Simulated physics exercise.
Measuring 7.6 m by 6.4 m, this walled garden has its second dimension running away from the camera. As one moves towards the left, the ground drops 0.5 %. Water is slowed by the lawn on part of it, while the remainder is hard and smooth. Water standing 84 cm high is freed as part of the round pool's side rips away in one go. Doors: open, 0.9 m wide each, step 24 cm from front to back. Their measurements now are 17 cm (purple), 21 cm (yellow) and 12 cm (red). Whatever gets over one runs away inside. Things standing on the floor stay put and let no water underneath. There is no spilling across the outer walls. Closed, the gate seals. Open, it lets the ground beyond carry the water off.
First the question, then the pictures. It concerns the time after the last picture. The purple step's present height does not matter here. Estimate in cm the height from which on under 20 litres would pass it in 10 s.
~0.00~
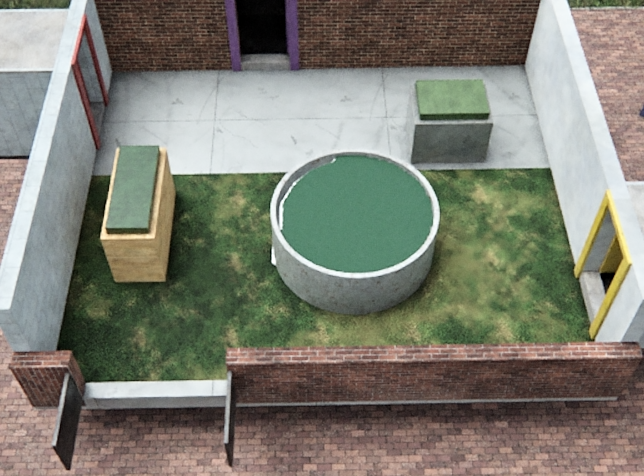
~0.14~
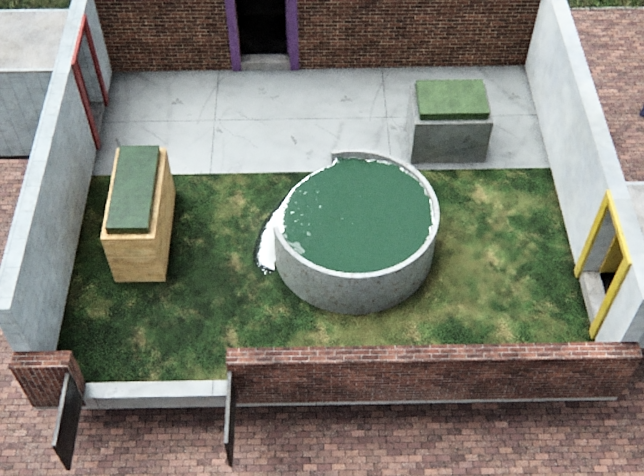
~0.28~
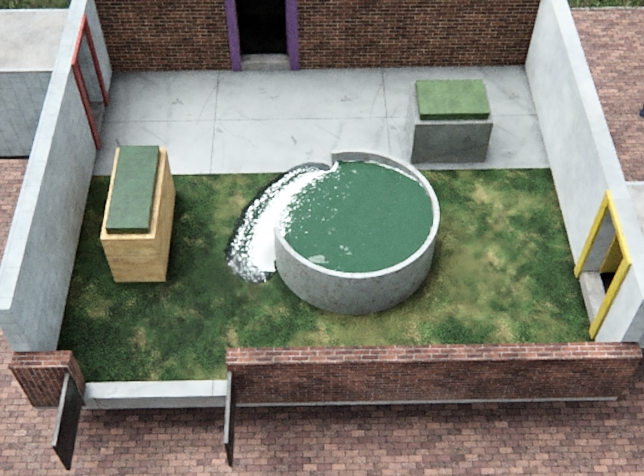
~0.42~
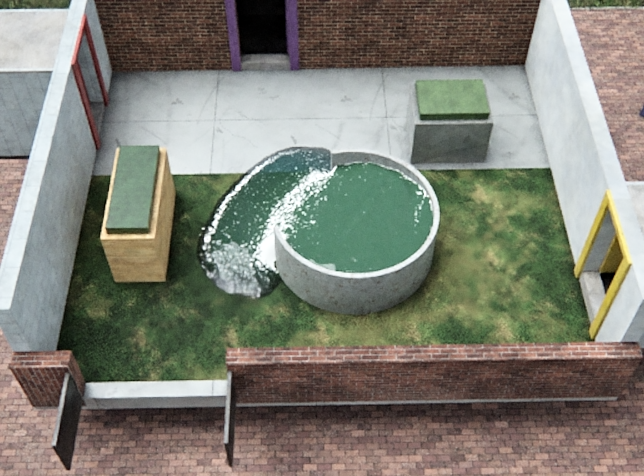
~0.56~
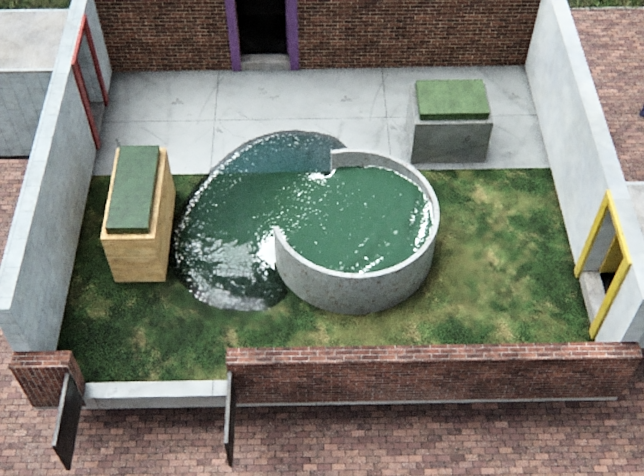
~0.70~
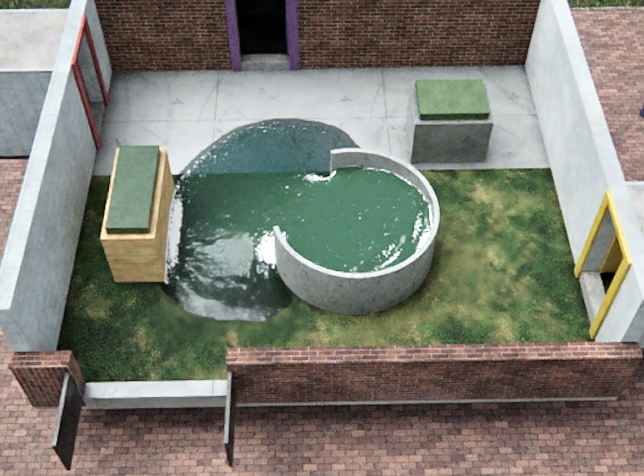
I would say 14.5 cm.
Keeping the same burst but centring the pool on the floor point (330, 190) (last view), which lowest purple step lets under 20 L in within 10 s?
I'd put it at close to 19 cm.
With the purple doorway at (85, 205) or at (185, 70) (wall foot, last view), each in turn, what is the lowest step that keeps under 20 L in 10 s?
About 10.0 cm for the first and 28 cm for the second.
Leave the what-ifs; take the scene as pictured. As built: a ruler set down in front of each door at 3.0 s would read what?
Depths, in cm - purple: 14, yellow: 0, red: 29.
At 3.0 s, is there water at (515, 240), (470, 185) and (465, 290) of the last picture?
Point by point, the first is spared, the second spared and the third spared.
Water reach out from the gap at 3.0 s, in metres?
Around 4.8 m out.
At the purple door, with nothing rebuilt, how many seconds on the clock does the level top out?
Roughly at 1.6 s.
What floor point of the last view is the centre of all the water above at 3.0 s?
(235, 182) or so.
After 1.4 s water covers 40 % of the floor, deepest (46 cm) near (186, 218); 10 cm at the purple door, 0 litres in over its 17 cm step.
After 3.0 s water covers 55 % of the floor, deepest (38 cm) near (210, 87); 14 cm at the purple door, 3 litres in over its 17 cm step.
After 10.0 s water covers 95 % of the floor, deepest (12 cm) near (407, 70); 7 cm at the purple door, 7 litres in over its 17 cm step.
At the purple door as built, the water arrived by 1.4 s and peaked near 20 cm at 1.6 s.
Run again over the same 10 s with other heights there, 36 litres in over 13 cm, 4 litres over 18 cm. The limit of 20 litres is kept from about 14.5 cm up.
